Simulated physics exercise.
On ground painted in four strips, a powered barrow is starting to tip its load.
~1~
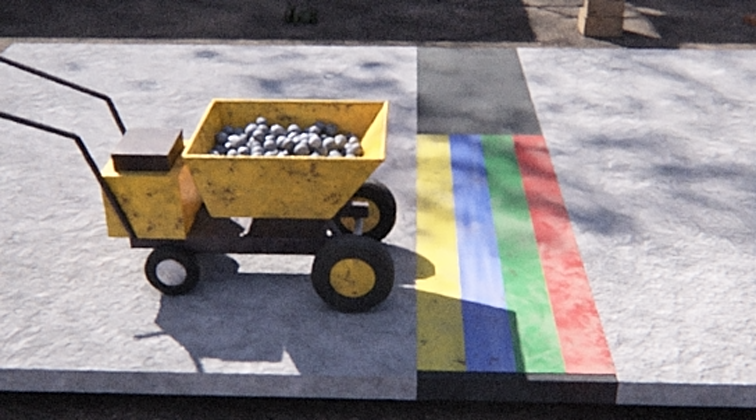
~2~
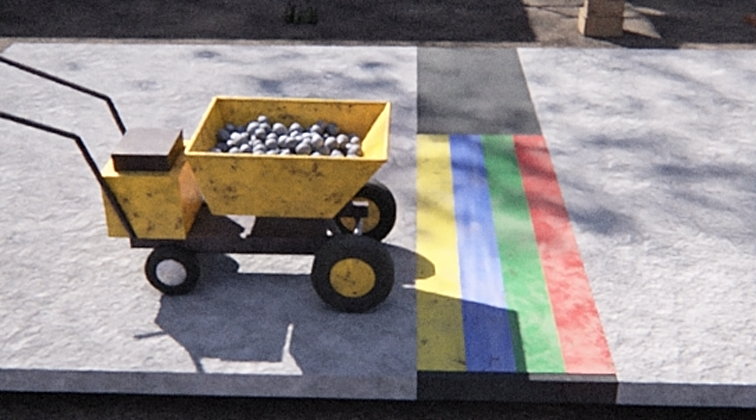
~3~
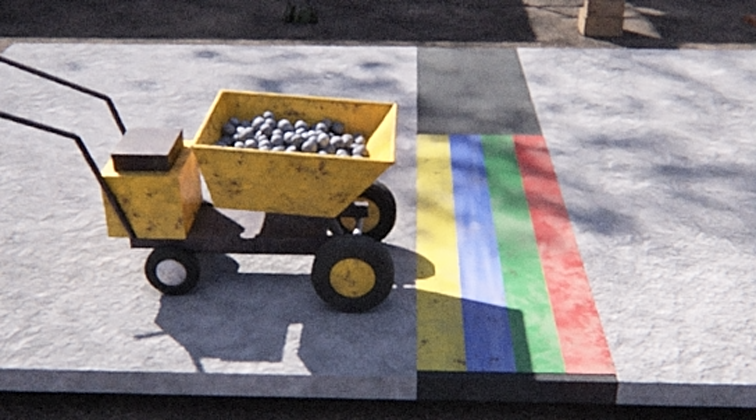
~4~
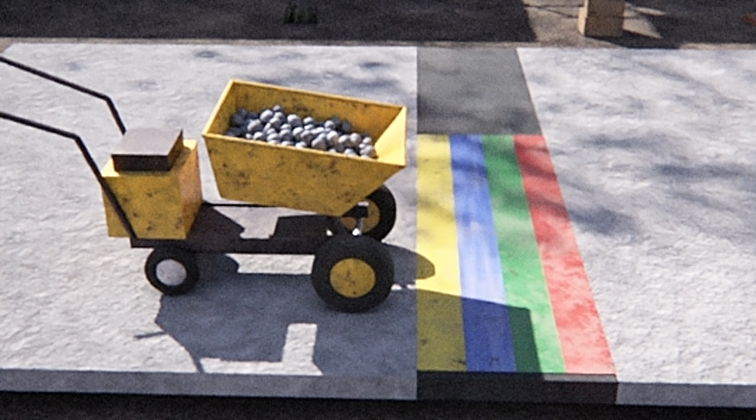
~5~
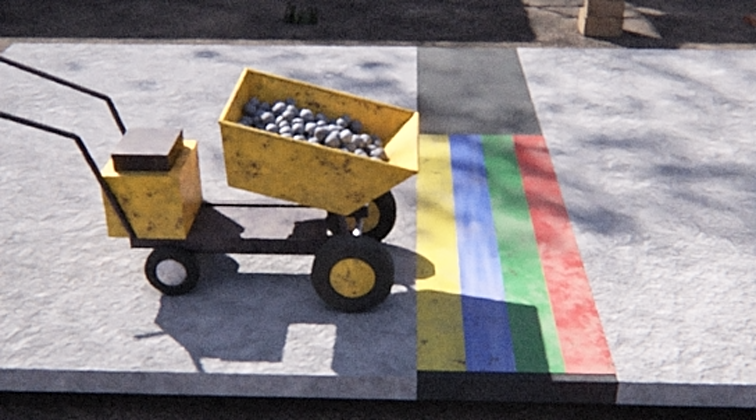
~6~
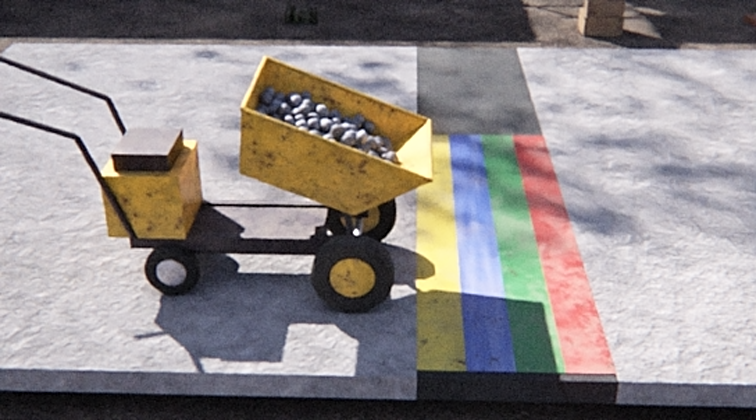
The video shows a yellow powered barrow loaded with round grey cobbles beside yellow, blue, green and red painted strips, its skip starting level, then gradually tilting down toward the right while the wheeled base stays still.
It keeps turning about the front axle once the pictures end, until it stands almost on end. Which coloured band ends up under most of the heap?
The green one.
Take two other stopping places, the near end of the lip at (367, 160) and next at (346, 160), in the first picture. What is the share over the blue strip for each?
30 % and 40 %.
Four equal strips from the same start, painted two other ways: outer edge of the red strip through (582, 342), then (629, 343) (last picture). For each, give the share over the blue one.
10 and 30 in a hundred.
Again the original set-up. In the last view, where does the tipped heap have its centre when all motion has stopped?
Close to (528, 272) in the last view.
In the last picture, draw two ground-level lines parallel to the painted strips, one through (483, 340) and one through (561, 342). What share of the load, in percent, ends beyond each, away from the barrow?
Roughly 90 and 30 %.
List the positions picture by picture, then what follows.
In the first picture, lip of the skip at (382, 160), level; top of the load at (282, 143), round cobbles; yellow strip at (440, 335); blue strip at (487, 336); green strip at (535, 337); red strip at (582, 338).
In the second picture, lip of the skip at (385, 161), tipped barely; top of the load at (284, 142).
In the third picture, lip of the skip at (392, 163), tipped barely; top of the load at (277, 142).
In the fourth picture, lip of the skip at (403, 167), tipped a little; top of the load at (272, 135).
In the fifth picture, lip of the skip at (416, 172), tipped clearly; top of the load at (273, 131).
In the sixth picture, lip of the skip at (431, 181), tipped clearly; top of the load at (288, 127); yellow strip at (440, 335); blue strip at (487, 336); green strip at (535, 337); red strip at (582, 338).
Soon after the last picture, skip tipped steeply; all in the skip.
A little later, skip tipped right over; most in the skip; a small part over the blue strip; a small part over the green strip; a stray few over the red strip; a stray few falling.
Later still, skip tipped right over; about a quarter in the skip; about a quarter over the blue strip; about a third over the green strip; about a quarter over the red strip; a small part off the paint.
At rest, skip tipped right over; a small part in the skip; none over the yellow strip; about a quarter over the blue strip; about a third over the green strip; about a quarter over the red strip; a small part off the paint.
